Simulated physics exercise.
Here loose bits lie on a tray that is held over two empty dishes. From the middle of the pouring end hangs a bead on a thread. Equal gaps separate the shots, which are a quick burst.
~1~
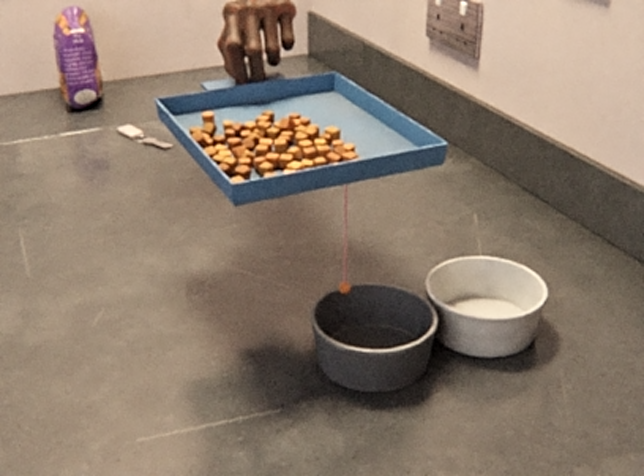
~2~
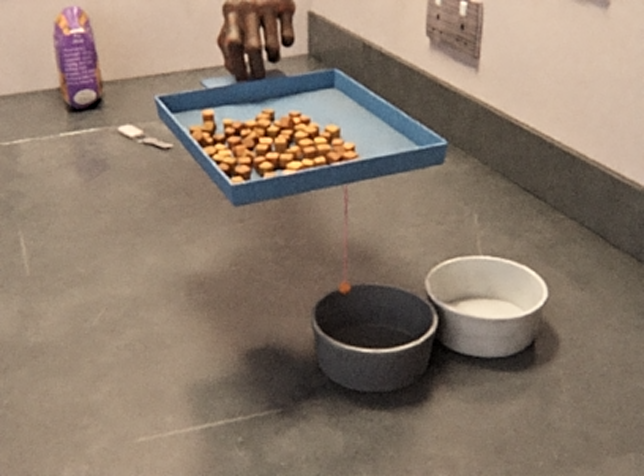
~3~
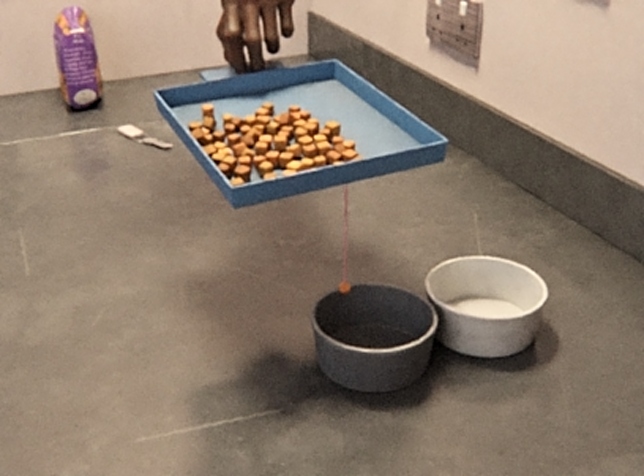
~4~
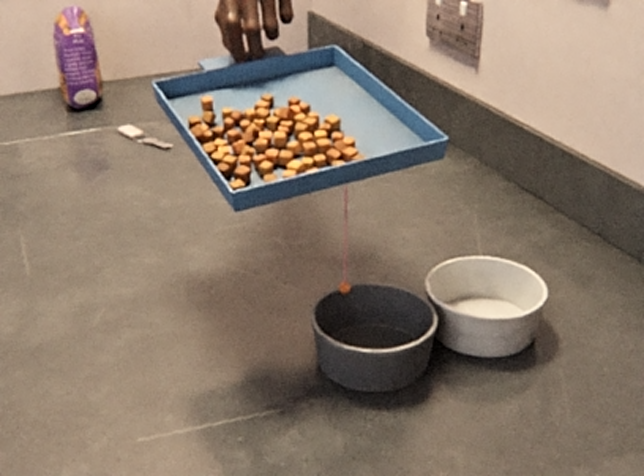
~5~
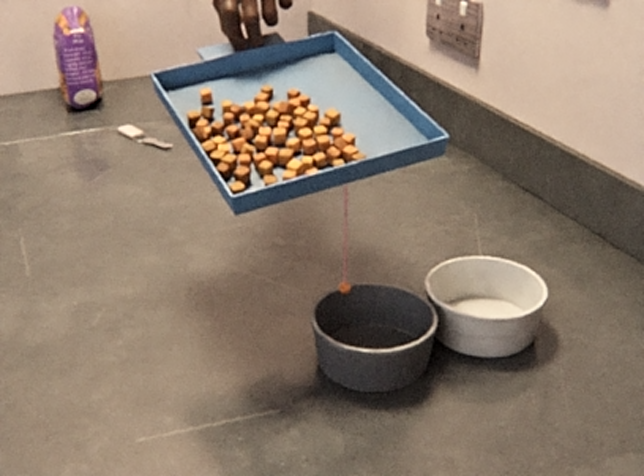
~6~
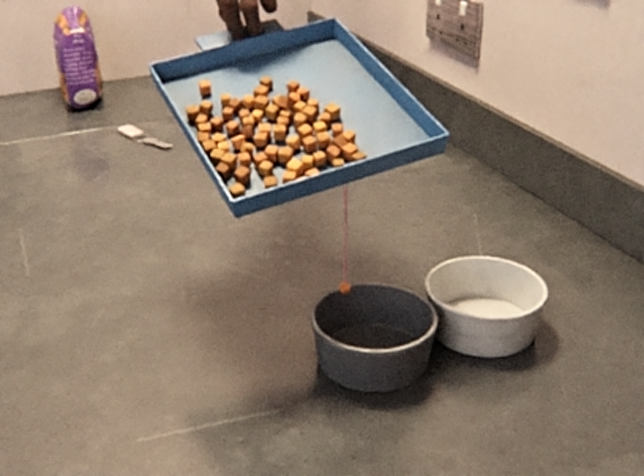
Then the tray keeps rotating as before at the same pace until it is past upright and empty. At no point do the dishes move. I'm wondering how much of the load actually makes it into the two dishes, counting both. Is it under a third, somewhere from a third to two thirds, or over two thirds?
The share that ends up caught is smaller than one third, I reckon.
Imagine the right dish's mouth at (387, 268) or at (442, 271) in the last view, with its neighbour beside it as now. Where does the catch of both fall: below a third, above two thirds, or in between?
At the first spot I'd expect under a third, and at the second spot under a third.
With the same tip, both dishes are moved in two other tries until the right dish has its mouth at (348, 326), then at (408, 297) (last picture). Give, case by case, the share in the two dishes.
You'd get 70 in a hundred the first time and 60 in a hundred the second.
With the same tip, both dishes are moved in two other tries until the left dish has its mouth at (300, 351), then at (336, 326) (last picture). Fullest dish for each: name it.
Try 1: The left-hand one. Try 2: The left-hand one.
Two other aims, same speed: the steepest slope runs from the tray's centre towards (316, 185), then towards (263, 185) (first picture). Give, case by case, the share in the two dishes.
I'd say some 20 in a hundred at first, then 0 in a hundred.
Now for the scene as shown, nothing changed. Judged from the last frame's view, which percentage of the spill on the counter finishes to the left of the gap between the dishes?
It works out to some 100 per cent.
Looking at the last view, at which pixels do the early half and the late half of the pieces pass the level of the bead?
(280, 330), then (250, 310).
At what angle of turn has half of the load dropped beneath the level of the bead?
About 110° of tilt.
Just after the last frame, tray tipped steeply; every one on the tray.
A moment on, tray tipped right over; almost all on the tray; just a few outside both; just a few in the air.
Further on, tray tipped past a quarter turn; about a tenth in the left dish; almost all outside both.
When it is over, tray tipped past a quarter turn; about a tenth in the left dish; not one in the right dish; almost all outside both.
